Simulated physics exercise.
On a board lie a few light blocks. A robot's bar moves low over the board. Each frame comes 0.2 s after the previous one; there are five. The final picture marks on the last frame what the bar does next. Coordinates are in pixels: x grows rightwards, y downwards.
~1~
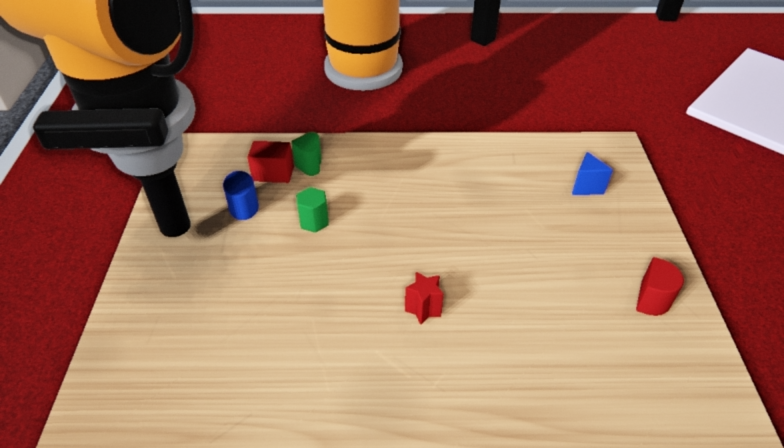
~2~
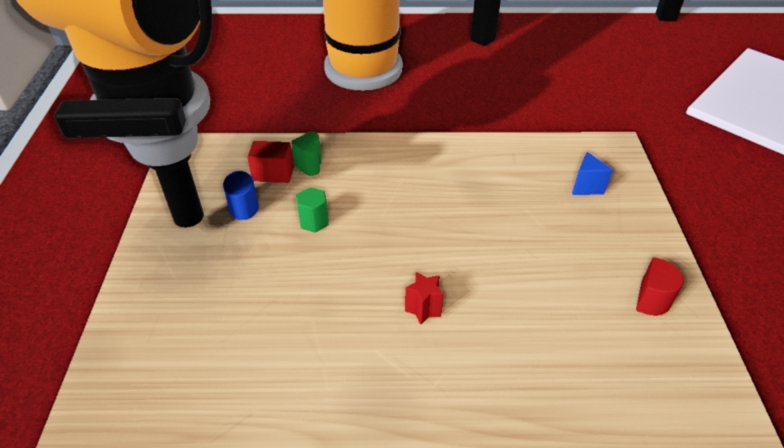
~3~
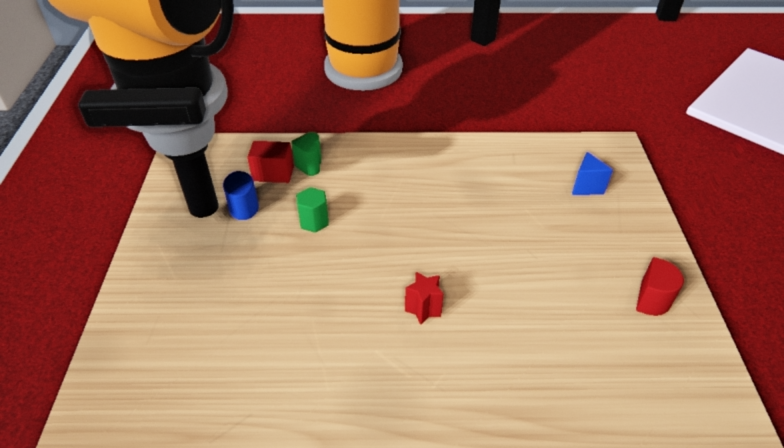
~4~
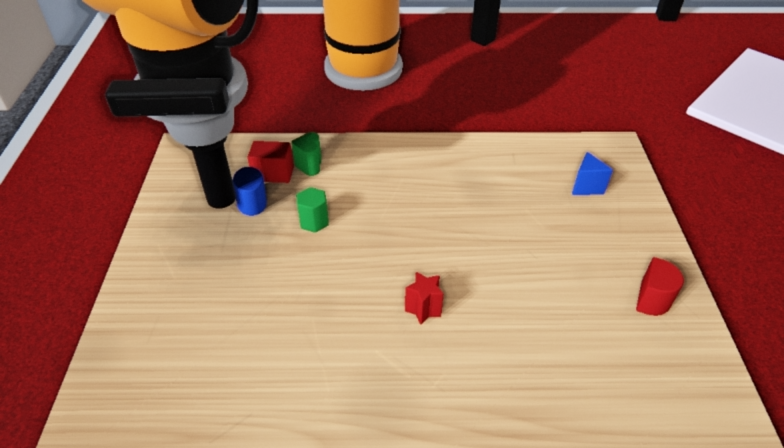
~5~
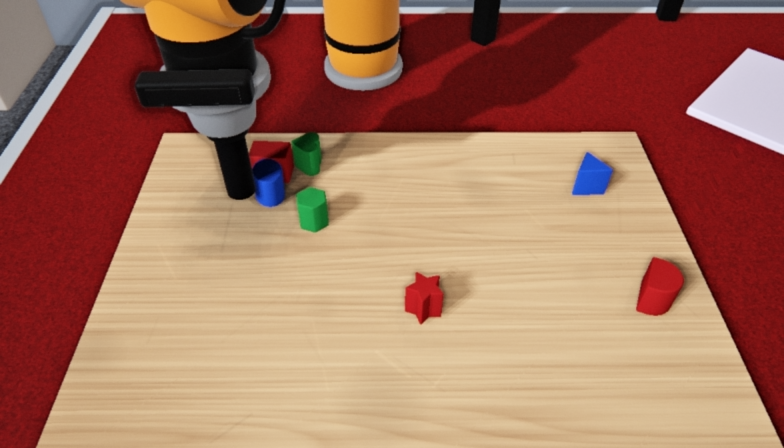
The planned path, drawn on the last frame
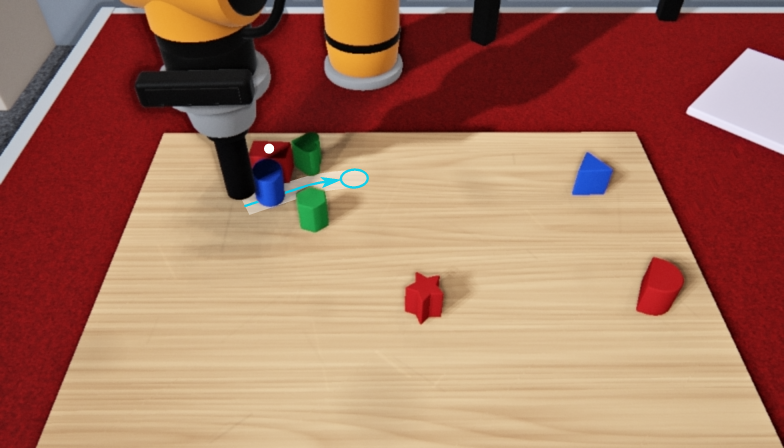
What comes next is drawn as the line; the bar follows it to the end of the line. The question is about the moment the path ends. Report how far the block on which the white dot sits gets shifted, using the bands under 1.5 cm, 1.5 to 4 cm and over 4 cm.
It moves only a bit, under 1.5 cm.
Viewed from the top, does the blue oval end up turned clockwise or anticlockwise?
Looking down: Anticlockwise.
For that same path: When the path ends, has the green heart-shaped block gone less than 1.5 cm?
No, that is not how it ends up.
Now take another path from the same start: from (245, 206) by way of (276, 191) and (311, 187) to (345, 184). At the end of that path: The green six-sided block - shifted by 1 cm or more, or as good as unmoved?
The result: It stays put.
Path on the board, from (245, 206) by way of (282, 194) and (318, 183) to (354, 178); the dot is on the red oblong.
The first path, step by step. One third of the way, bar at (280, 178); blue oval at (303, 157), turned 30° anticlockwise; red oblong at (276, 143), turned 35° anticlockwise; green heart-shaped block at (311, 138).
Two thirds of the way, bar at (317, 168); blue oval at (339, 146), turned 30° anticlockwise; red oblong at (276, 143), turned 35° anticlockwise; green heart-shaped block at (328, 130), turned 70° anticlockwise.
At the end, bar at (354, 163); blue oval at (365, 137), turned 80° anticlockwise; red oblong at (276, 143), turned 35° anticlockwise; green heart-shaped block at (328, 130), turned 70° anticlockwise; green six-sided block in place.
